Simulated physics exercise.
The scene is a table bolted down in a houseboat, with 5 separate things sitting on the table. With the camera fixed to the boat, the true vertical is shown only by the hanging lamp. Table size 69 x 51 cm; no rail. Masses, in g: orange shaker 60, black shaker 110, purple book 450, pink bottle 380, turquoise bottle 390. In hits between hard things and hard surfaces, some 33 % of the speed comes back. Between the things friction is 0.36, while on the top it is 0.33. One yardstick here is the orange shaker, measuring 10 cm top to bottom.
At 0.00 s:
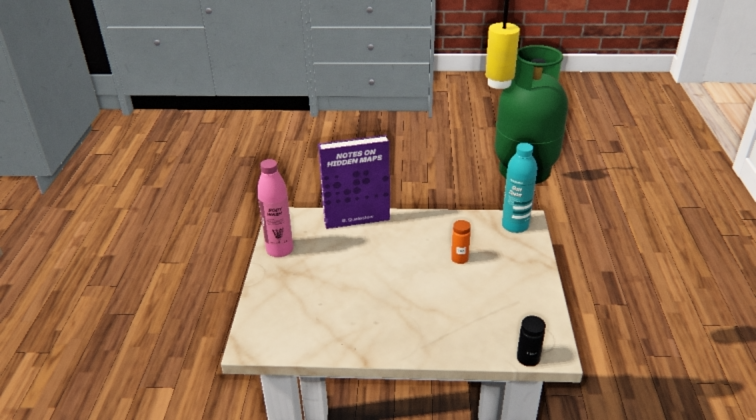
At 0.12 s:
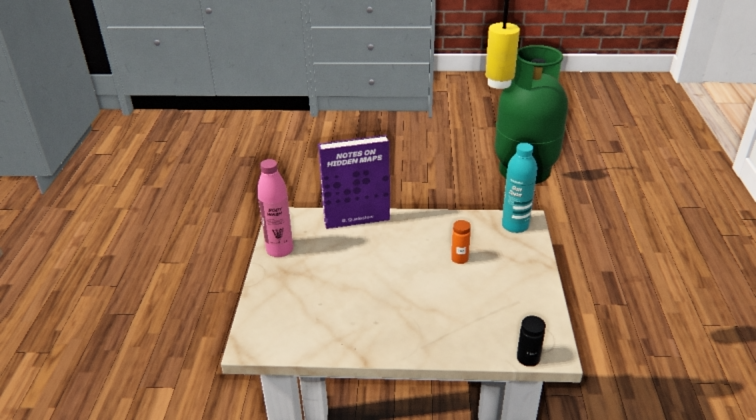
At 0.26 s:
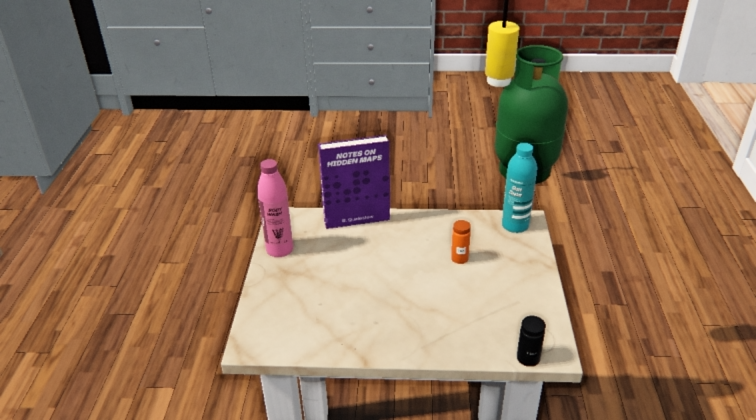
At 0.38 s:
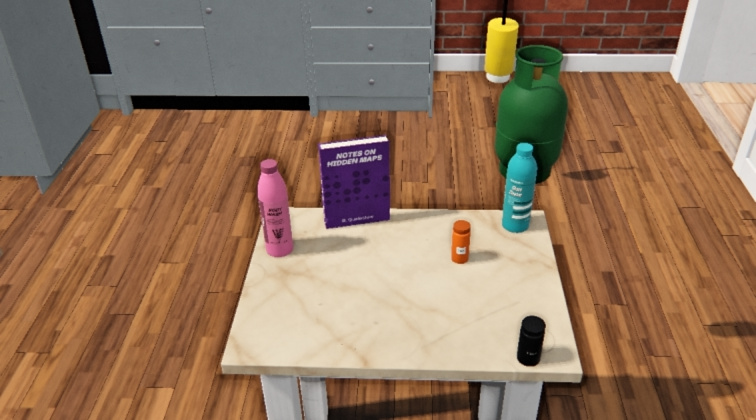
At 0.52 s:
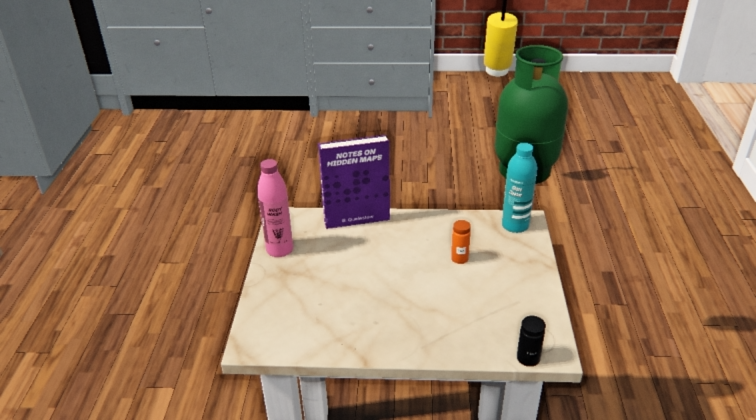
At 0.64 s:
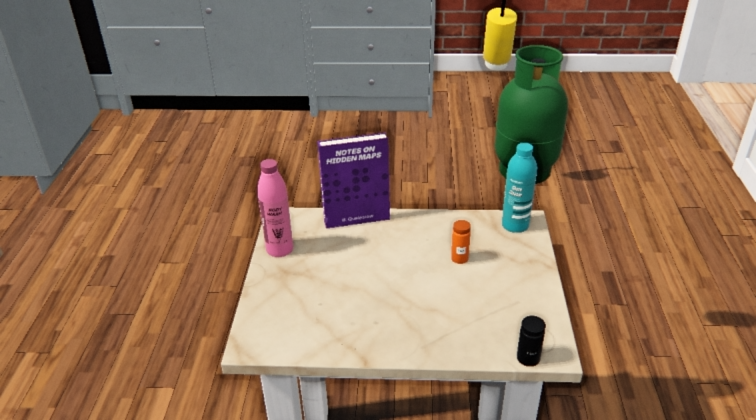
A yellow hanging lamp drifts slowly upward and slightly left above a green gas cylinder, in a wood-floored kitchen seen from above and in front of a pale marble-topped table. On the table stand a pink bottle at left, a purple book beside it, an orange shaker, a turquoise bottle at right and a black shaker near the front. The book finally tilts very slightly, while everything else on the table and the view stay still.
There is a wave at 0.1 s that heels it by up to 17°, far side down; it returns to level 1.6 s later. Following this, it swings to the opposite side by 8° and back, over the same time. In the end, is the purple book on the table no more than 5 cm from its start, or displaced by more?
Its position changes noticeably.
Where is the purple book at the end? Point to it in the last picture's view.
About (376, 296).
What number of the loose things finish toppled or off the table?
All told, 1.
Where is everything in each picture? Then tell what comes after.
Boat level; purple book (356, 184); orange shaker (461, 242), in the first frame.
Boat level; pink bottle (274, 208); turquoise bottle (520, 188), in the second frame.
Boat heeled 2°, far side down; orange shaker (461, 242); black shaker (531, 341), in the third frame.
Boat heeled 5°, far side down; pink bottle (274, 208); turquoise bottle (520, 188), in the fourth frame.
Boat heeled 9°, far side down; orange shaker (461, 242); black shaker (531, 341), in the fifth frame.
Boat heeled 13°, far side down; purple book (355, 182) 3° off its base; pink bottle (274, 208), in the sixth frame.
After 1.04 s, boat heeled 16°, far side down; purple book now off the table.
After 1.34 s, boat heeled 7°, far side down.
In the end (3.8 s), off the table, purple book; the other 4 under 5 cm from the start. At the end, from the last picture's camera, purple book near (376, 296).
